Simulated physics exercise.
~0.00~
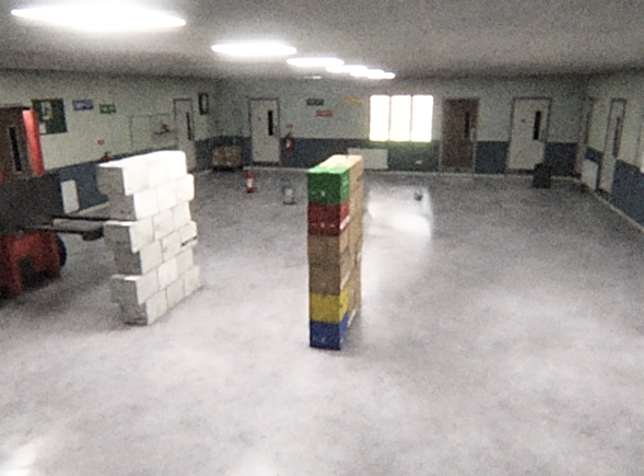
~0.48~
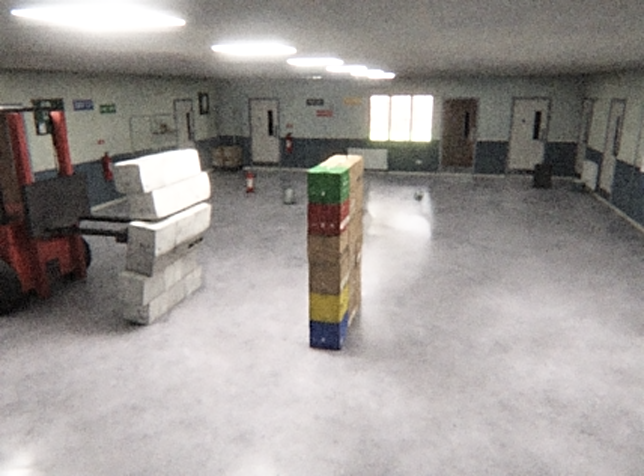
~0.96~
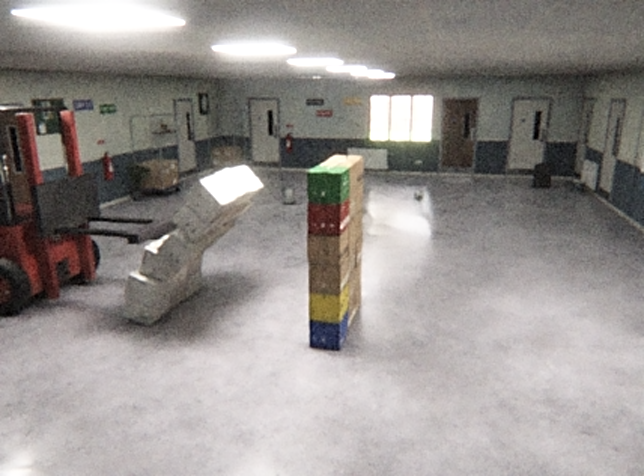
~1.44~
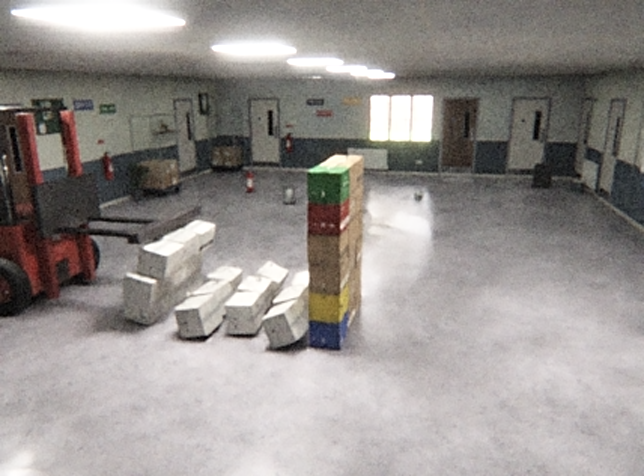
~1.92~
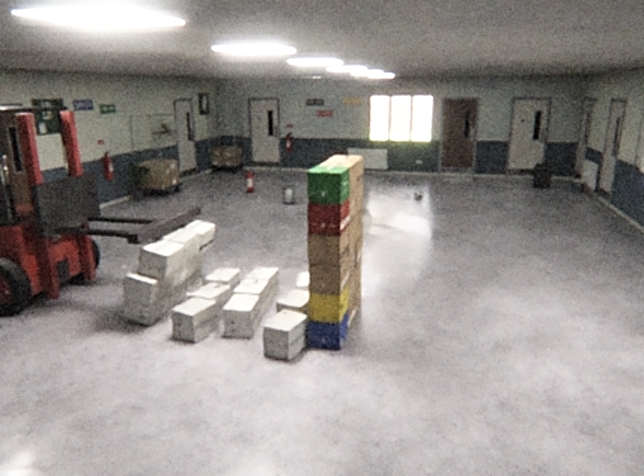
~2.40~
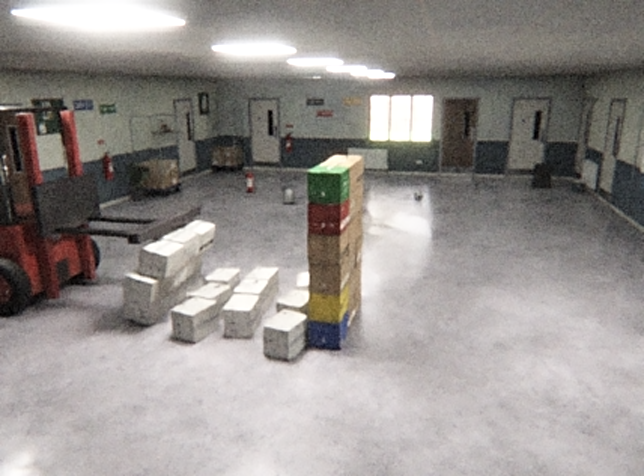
In a wide hall with a grey floor and strip-like ceiling lights, a wall of pale cartons stands near a taller, narrow wall of brown cartons with green, red, yellow and blue ones along its near edge. A red lift truck drives in from the left, its beam pressing into the pale wall. The upper rows slide and tilt to the right, then lean over steeply as the truck advances and stops. They topple into the aisle and settle in scattered blocks, some beside the second wall's base. A low pale stump remains, while the coloured wall stays upright.
